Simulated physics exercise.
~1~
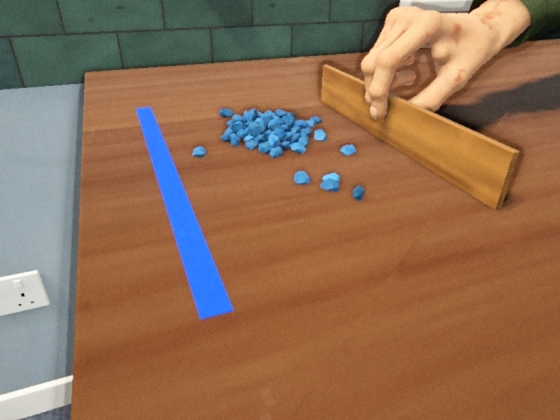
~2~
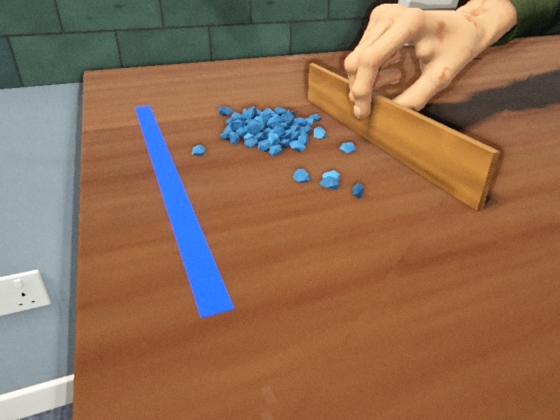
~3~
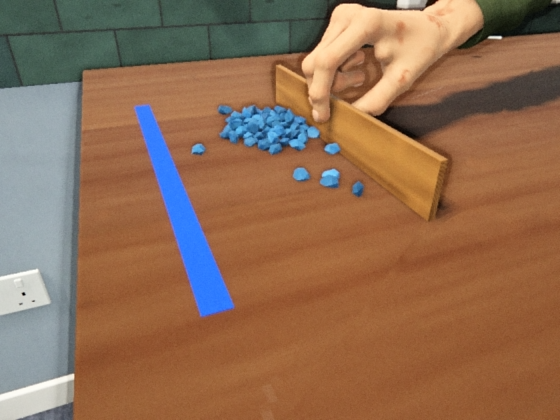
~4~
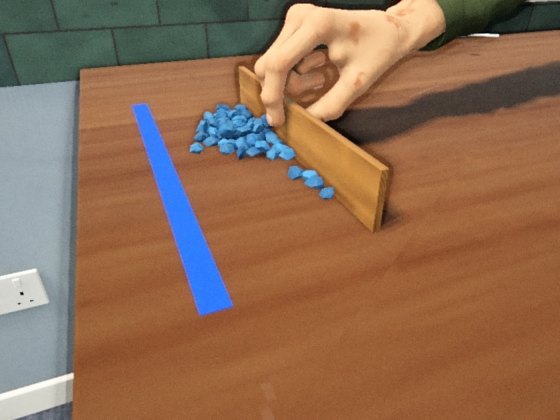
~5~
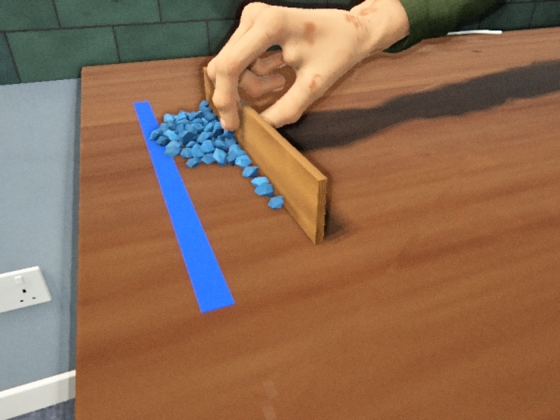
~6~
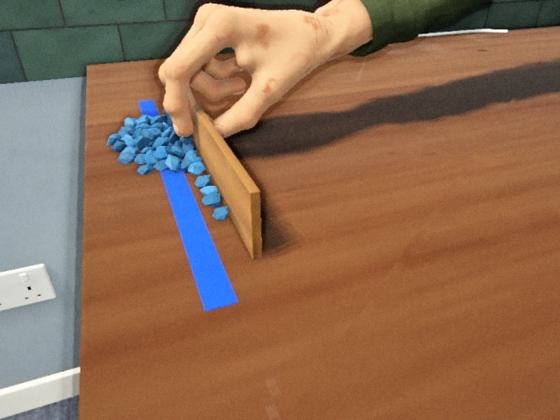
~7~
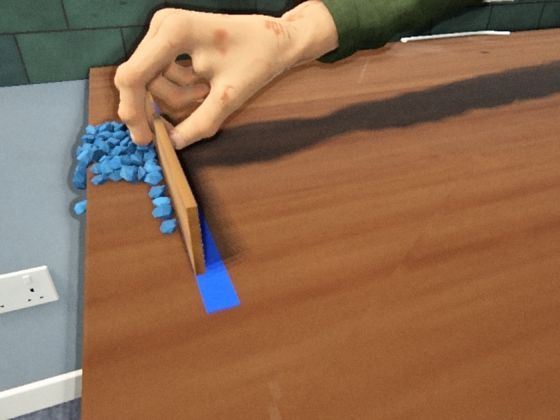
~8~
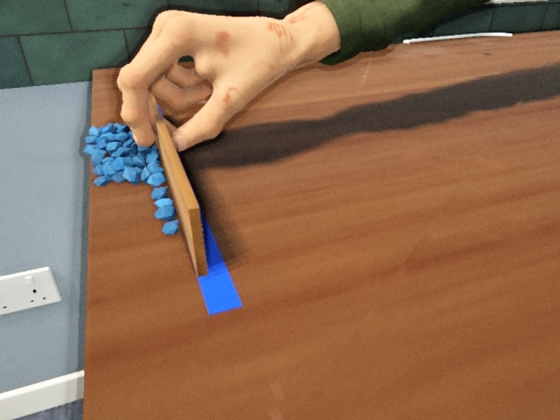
A hand pushes blue pebbles left with a wooden strip until some pass the table's edge.
